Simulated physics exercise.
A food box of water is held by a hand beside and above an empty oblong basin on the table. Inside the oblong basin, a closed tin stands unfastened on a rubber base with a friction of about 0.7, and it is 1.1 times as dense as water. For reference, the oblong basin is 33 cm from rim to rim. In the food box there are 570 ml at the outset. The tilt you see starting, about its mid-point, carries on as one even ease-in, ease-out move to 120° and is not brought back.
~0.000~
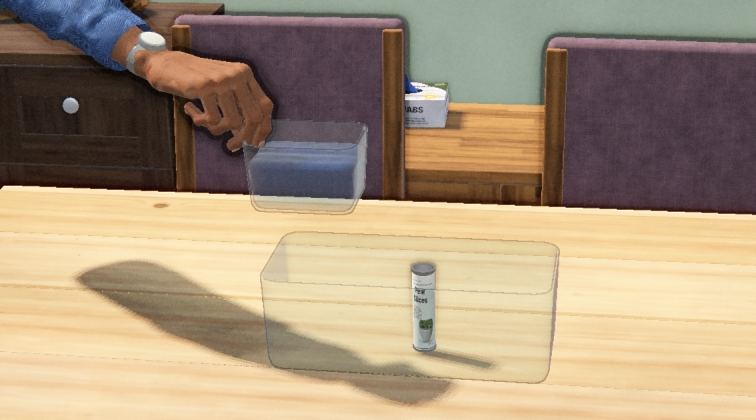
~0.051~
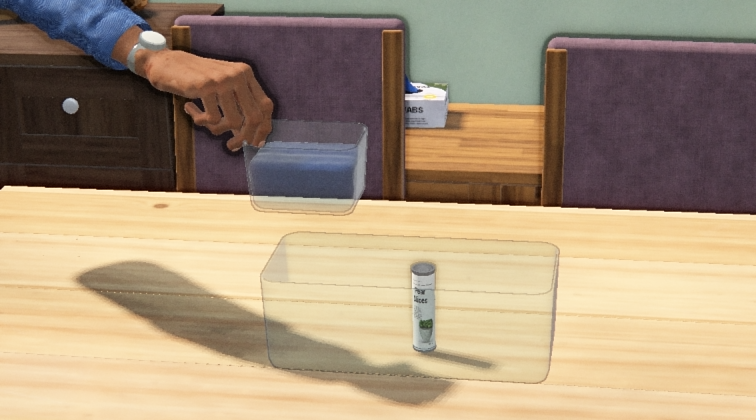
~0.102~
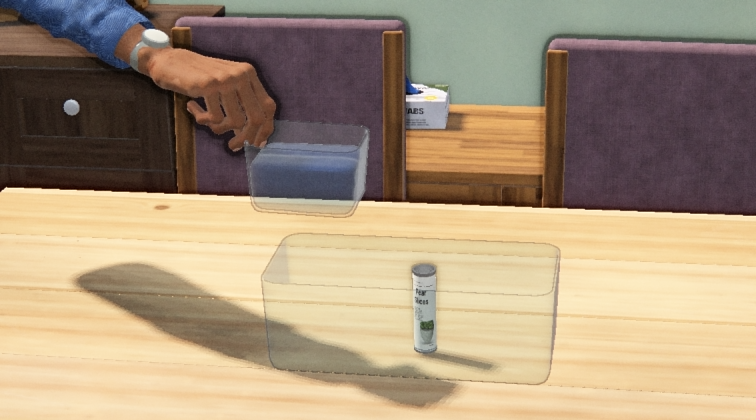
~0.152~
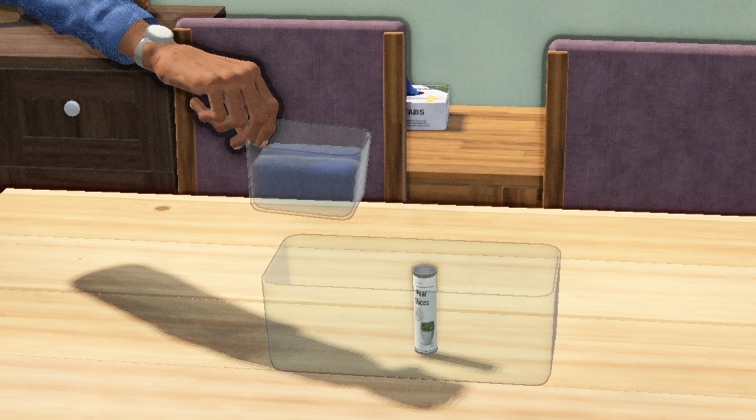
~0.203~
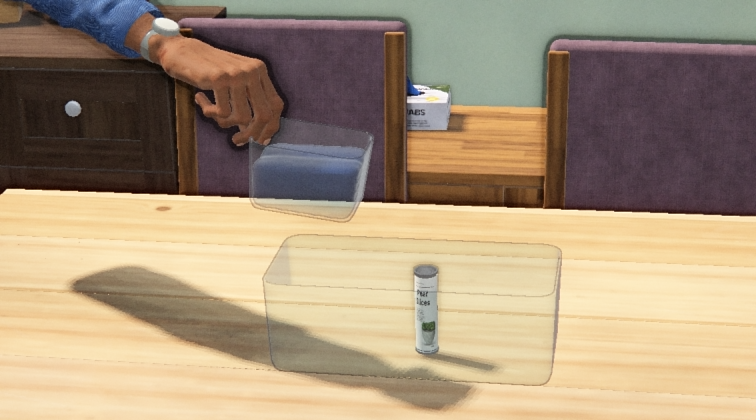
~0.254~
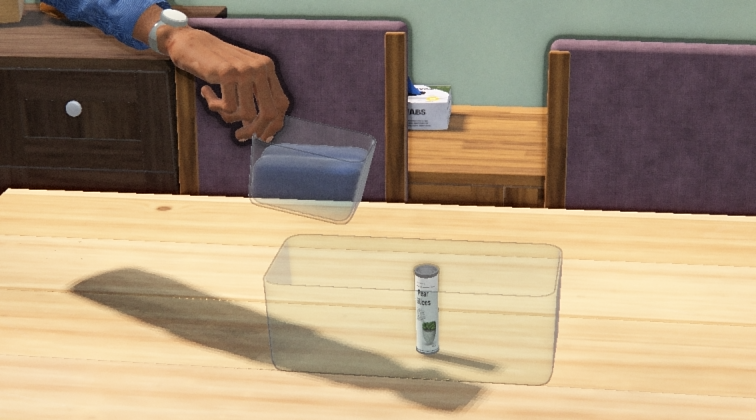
In a dining room with a pale green wall, a light wooden table is seen from slightly above, with two purple-backed chairs and a dark cabinet behind it. A blue-sleeved hand wearing a watch holds a small clear box of blue water above and left of a clear oblong basin, where a small white tin stands. The hand gradually tilts the box modestly rightward while the view stays still.
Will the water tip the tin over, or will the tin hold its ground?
It's going to keep its balance.
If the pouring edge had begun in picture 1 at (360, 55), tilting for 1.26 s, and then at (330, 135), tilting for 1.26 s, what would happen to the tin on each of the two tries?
The tin stays vertical the first time and stays vertical the second time.
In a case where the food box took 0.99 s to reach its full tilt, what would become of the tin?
Then the tin does not tip.
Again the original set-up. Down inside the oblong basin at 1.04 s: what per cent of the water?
Near 88 in a hundred.
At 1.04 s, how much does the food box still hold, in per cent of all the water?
I'd say some 6 per cent remains.
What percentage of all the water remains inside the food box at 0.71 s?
About 56 per cent.
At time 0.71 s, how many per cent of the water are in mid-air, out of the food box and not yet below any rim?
I'd put it at about 30 percent.
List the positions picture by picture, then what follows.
In the first picture, it leans 0°; its right rim is at (362, 138); the water meets the walls at (256, 152) and (361, 156); the oblong basin's rim runs from (272, 257) to (556, 270); the tin's top is at (423, 271).
In the second picture, it leans 0°; its right rim is at (362, 139); the water meets the walls at (256, 152) and (360, 156).
In the third picture, it leans 2°; its right rim is at (363, 141); the water meets the walls at (258, 153) and (361, 157).
In the fourth picture, it leans 4°; its right rim is at (365, 145); the water meets the walls at (258, 154) and (363, 159).
In the fifth picture, it leans 8°; its right rim is at (368, 148); the water meets the walls at (259, 155) and (365, 159).
In the sixth picture, it leans 12°; its right rim is at (370, 152); the water meets the walls at (261, 154) and (367, 159).
By 0.71 s the tilt is 71° and 57 per cent is still to pour; the tin stands where it began.
By 1.04 s the tilt is 111° and 6 per cent is still to pour; the tin stands where it began.
By 1.38 s the tilt is 120° and 0 per cent is still to pour; the tin stands where it began.
By 1.76 s the tilt is 120° and 0 per cent is still to pour; the tin stands where it began.
At rest the tin stands where it began.
